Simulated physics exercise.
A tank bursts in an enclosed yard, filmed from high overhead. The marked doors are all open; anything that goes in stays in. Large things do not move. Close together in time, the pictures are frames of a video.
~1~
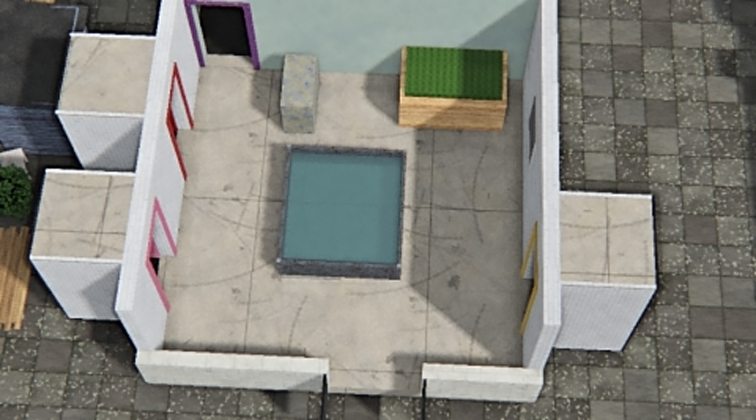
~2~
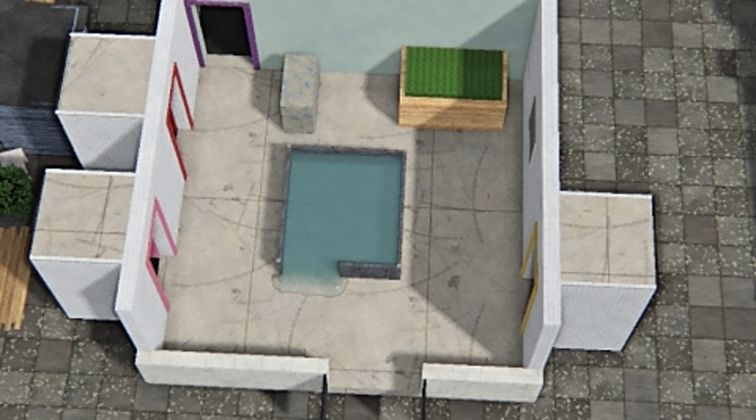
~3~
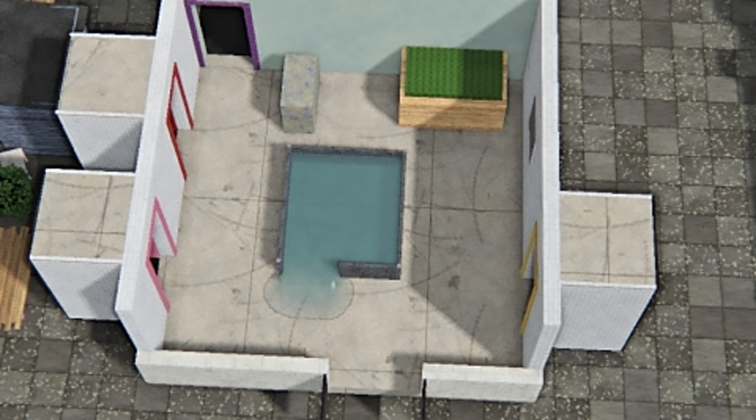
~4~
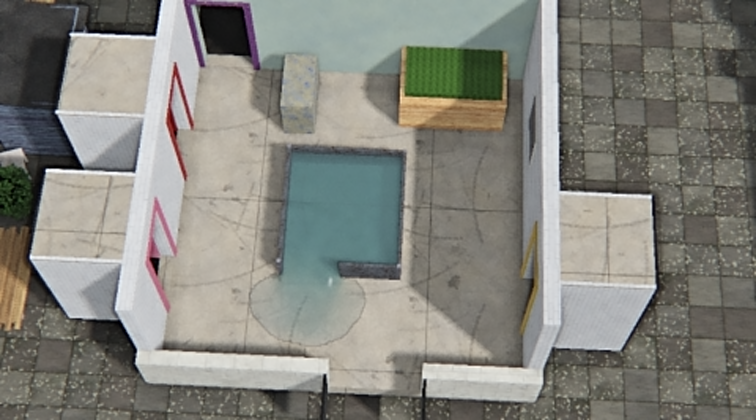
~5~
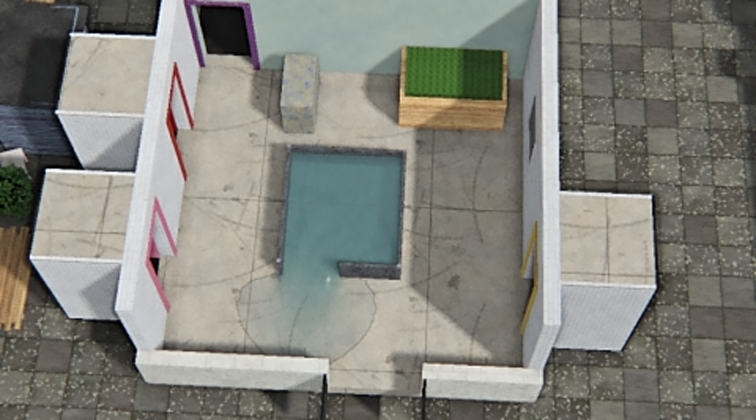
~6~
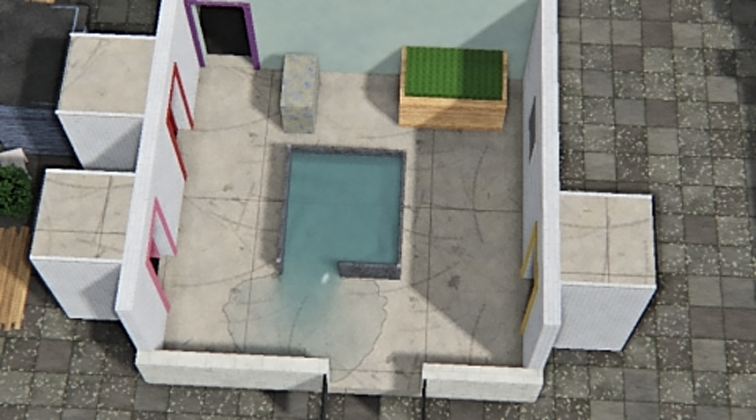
Water pours through a gap at the lower left of a rectangular tank in a walled yard, spreading across the pale floor in a widening, rounded sheet toward the front wall, while the green-topped wooden box and grey block stay still.
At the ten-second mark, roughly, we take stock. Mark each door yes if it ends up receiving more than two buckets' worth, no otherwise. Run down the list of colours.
Red door - no, purple door - yes, yellow door - no, pink door - yes.
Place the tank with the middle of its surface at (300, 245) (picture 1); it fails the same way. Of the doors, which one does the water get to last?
It is the door marked purple.
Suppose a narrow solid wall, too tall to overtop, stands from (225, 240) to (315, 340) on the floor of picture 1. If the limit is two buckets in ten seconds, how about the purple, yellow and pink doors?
So: The purple door fails to reach it, the yellow door overflows the limit, the pink door fails to reach it.
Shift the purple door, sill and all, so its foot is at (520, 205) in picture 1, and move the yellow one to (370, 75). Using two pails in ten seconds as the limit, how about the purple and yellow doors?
Short version: The purple door stays within the limit and the yellow door stays within the limit.
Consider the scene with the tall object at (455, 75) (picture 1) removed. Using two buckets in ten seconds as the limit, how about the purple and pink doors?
Purple door tops the threshold; pink door tops the threshold.
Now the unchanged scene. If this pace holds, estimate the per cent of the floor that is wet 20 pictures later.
Near 40 in a hundred.
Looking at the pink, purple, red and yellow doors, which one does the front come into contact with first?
That would be the pink one.
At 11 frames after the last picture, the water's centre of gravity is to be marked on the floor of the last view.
I'd mark it close to (319, 260).
A moment on, water covers 15 % of the floor; the red door not reached, the purple door not reached, the yellow door not reached, the pink door not reached.
Next, water covers 20 % of the floor; the red door not reached, the purple door not reached, the yellow door not reached, the pink door wet at the sill, nothing in.
Then, water covers 40 % of the floor; the red door wet at the sill, nothing in, the purple door not reached, the yellow door not reached, the pink door under two buckets in.
Later, water covers 65 % of the floor; the red door wet at the sill, nothing in, the purple door over two buckets in, the yellow door under two buckets in, the pink door over two buckets in.
In the end, water covers 90 % of the floor; the red door wet at the sill, nothing in, the purple door far over two buckets in, the yellow door under two buckets in, the pink door over two buckets in.
